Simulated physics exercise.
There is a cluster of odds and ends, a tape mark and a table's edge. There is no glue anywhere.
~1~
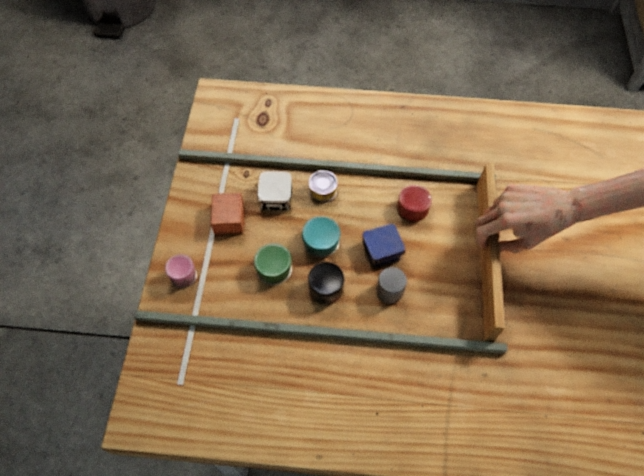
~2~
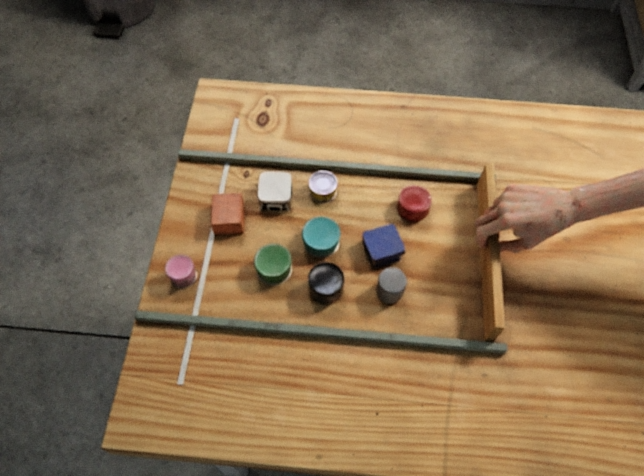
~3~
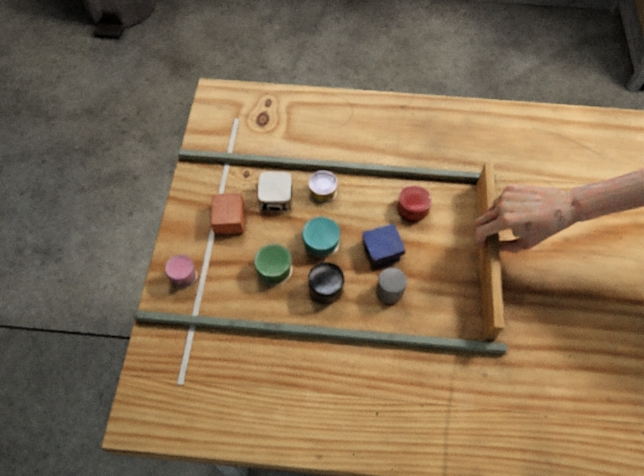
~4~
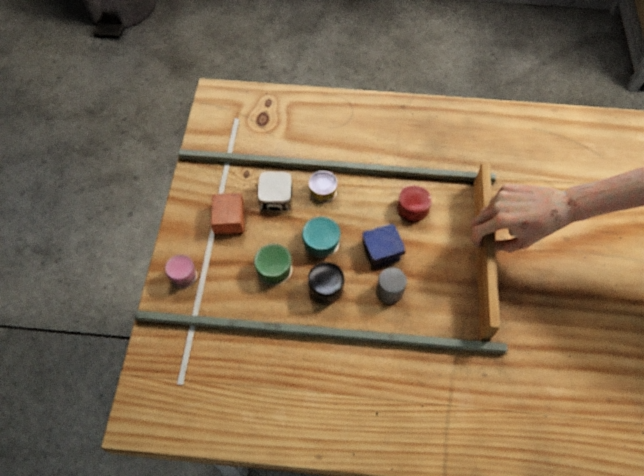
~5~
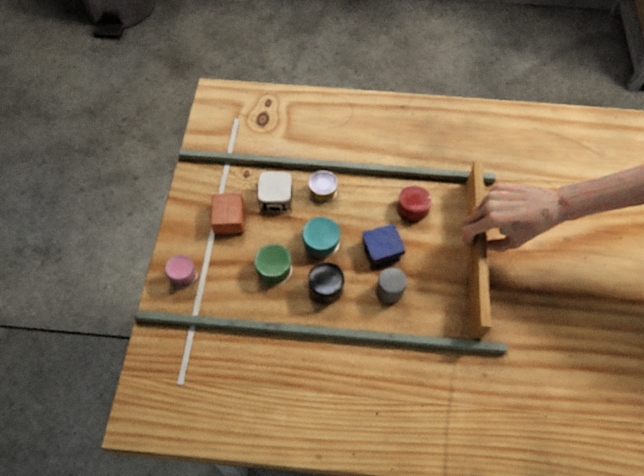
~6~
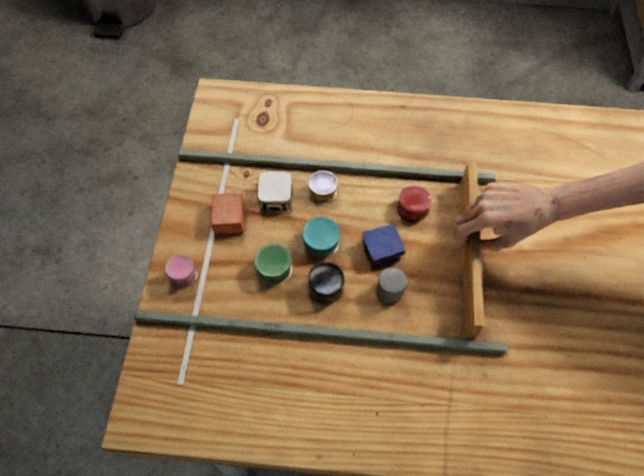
In the video, a hand grips an upright wooden board between two green rails on a wooden table, keeping it nearly still, then slides it slightly left toward scattered small tins, lids and blocks, which stay in place.
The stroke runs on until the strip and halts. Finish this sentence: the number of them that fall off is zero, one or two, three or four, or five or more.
The number of them that fall off is one or two.
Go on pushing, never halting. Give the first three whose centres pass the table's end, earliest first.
They are the orange block, then the turquoise tin, then the white case.
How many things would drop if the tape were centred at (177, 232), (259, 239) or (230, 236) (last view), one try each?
First 5, then 0, then 1.
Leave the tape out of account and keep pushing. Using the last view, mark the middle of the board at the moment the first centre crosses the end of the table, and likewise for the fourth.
At (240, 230) for the first, at (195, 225) for the fourth.
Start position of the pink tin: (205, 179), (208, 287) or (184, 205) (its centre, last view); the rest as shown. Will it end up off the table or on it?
Well, the pink tin goes off the edge first, keeps its spot next, and goes off the edge last.
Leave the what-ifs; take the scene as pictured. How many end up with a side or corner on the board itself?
In contact: 5.
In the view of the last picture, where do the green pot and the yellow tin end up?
(174, 246), and the other (211, 168).
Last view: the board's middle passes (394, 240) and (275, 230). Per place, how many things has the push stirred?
One spot: 3. Other spot: 9.
A little later, none off yet; pink tin at rest near (182, 272); orange block at rest near (228, 214); white case at rest near (275, 192).
When it is over, the number that fall off is one or two; down, orange block.
